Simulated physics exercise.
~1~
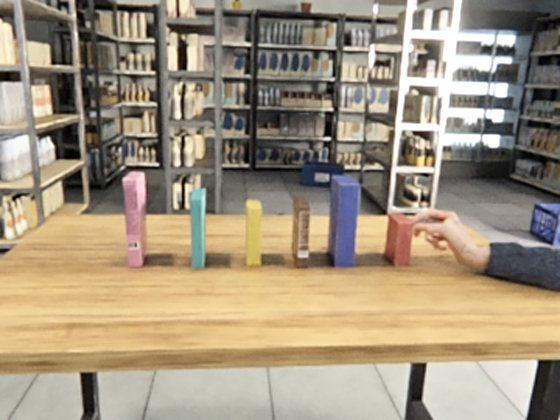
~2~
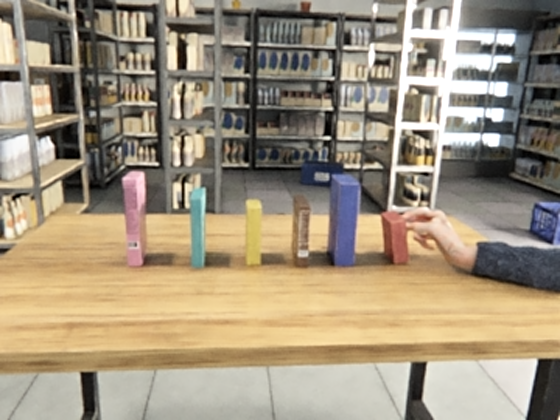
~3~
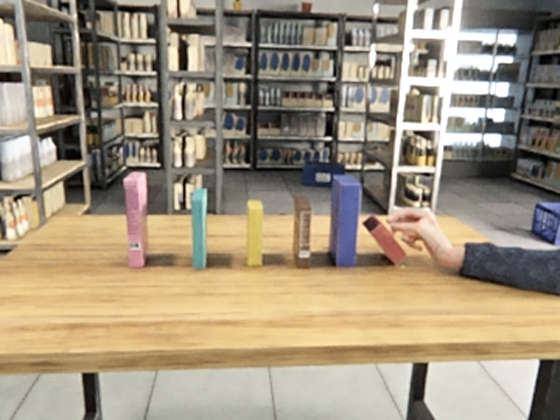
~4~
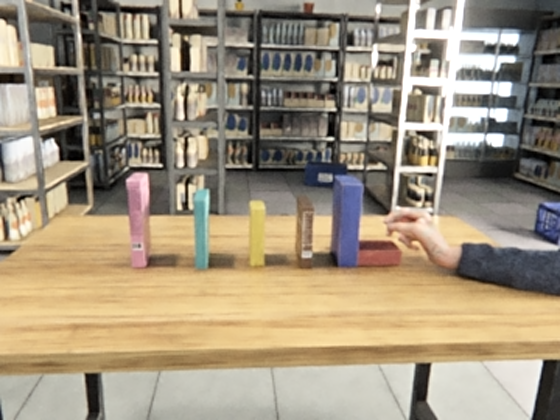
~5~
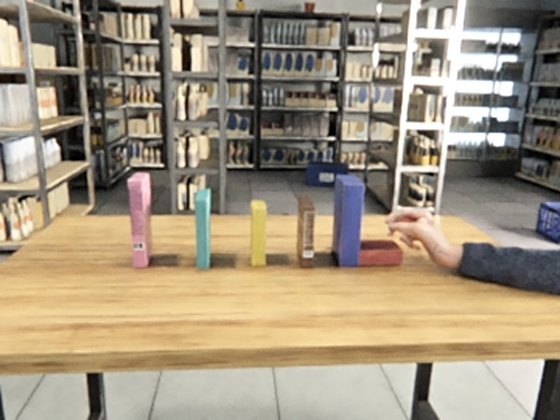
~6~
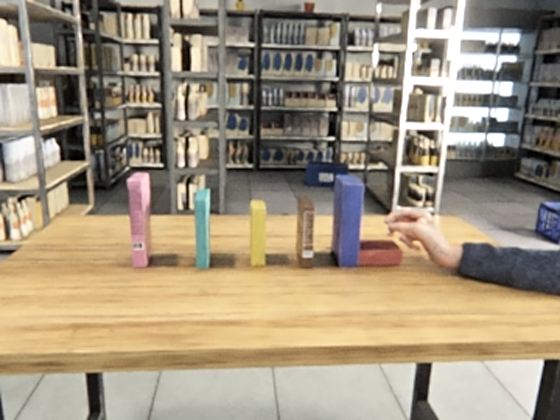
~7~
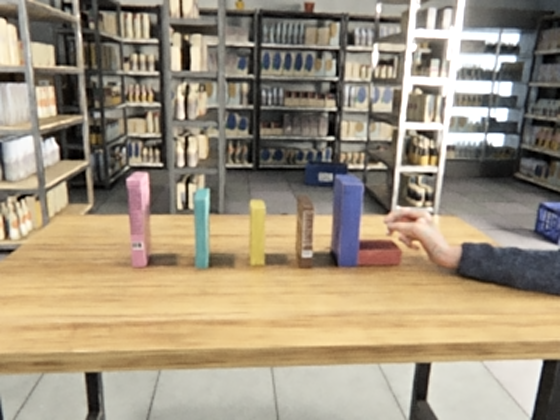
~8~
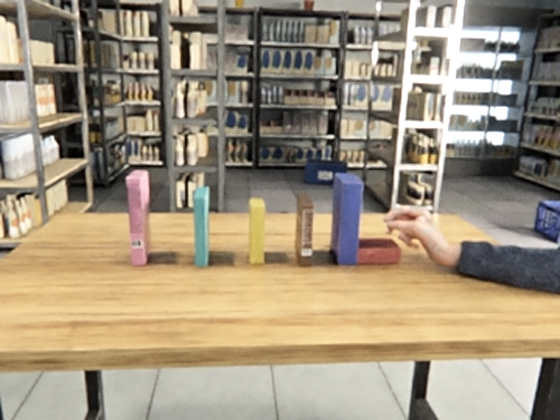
Library table with a row of upright boxes, a hand tipping the red one left onto its side, the other five staying upright.
